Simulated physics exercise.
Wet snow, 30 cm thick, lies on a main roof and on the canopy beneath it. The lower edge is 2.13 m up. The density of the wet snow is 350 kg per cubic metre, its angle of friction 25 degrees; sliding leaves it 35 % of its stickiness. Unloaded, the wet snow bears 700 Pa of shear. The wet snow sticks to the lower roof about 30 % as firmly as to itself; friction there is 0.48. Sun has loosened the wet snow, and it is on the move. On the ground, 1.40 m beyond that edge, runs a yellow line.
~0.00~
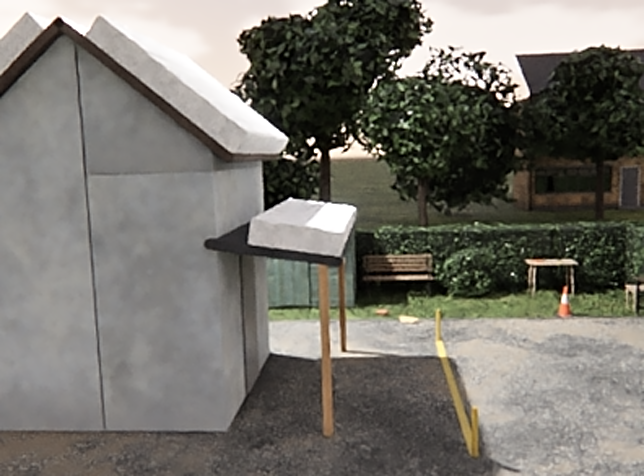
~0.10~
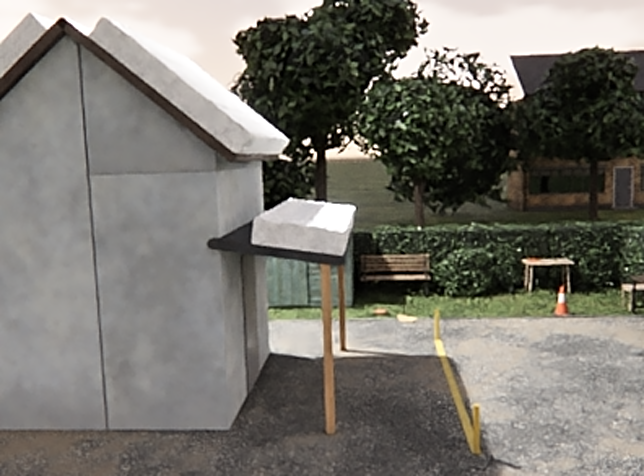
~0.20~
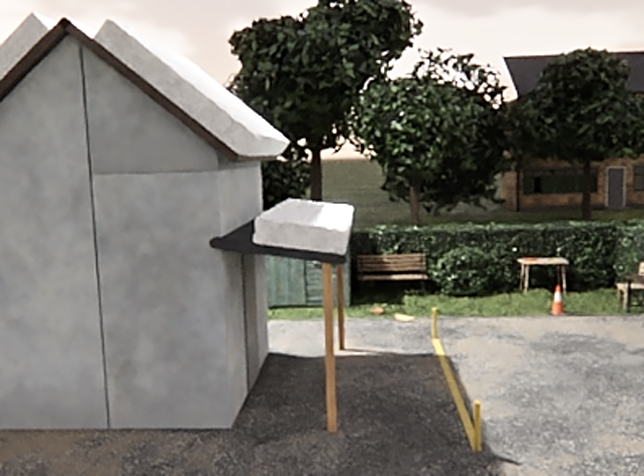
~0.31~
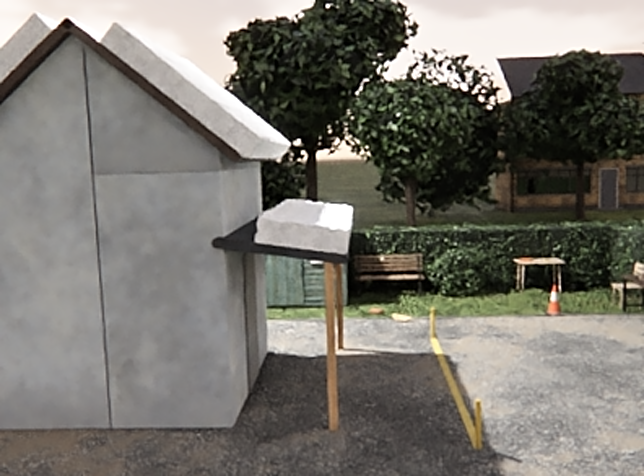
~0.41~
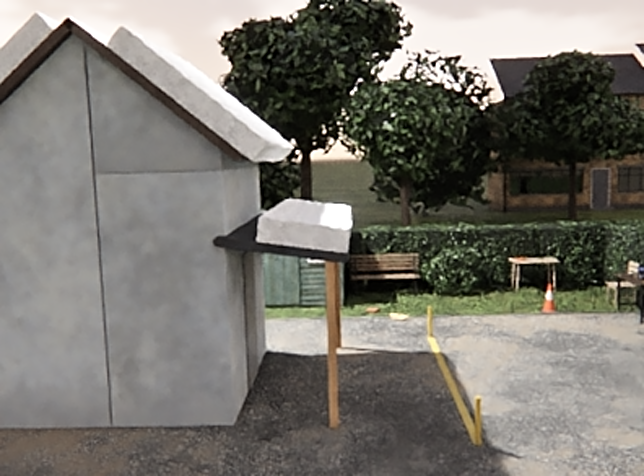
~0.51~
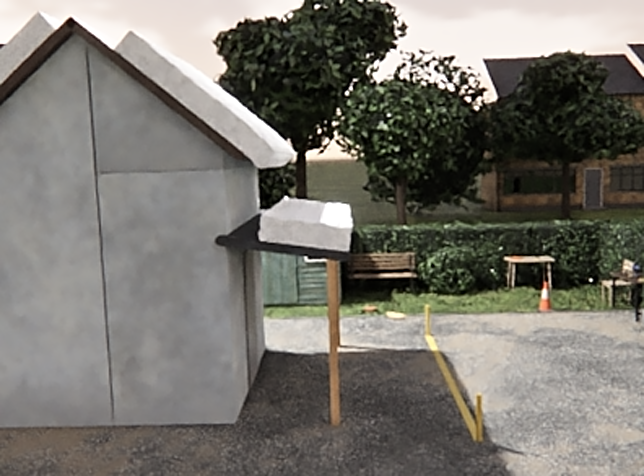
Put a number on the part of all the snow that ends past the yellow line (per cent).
It comes to some 17 %.
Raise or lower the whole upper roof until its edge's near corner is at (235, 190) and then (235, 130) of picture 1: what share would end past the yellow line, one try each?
In that order: 1 %, 30 %.
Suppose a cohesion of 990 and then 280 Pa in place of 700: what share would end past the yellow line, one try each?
In that order: 7 %, 35 %.
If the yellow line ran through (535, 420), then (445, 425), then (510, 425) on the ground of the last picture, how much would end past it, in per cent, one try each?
In turn about 1 %, 25 %, 6 %.
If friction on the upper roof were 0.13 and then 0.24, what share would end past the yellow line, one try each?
In that order: 40 %, 35 %.
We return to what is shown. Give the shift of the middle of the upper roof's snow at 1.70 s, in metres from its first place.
About 2.4 m.
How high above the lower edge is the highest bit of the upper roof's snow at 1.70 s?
Roughly 0.9 m.
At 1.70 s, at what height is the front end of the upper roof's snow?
Some 2.0 m.
After 1.06 s, none is below the lower edge and 0 % is past the line.
After 1.70 s, 2 % is below the lower edge and 0 % is past the line.
After 2.35 s, 48 % is below the lower edge and 10 % is past the line.
After 3.00 s, 51 % is below the lower edge and 17 % is past the line.
After 4.00 s, 51 % is below the lower edge and 17 % is past the line.
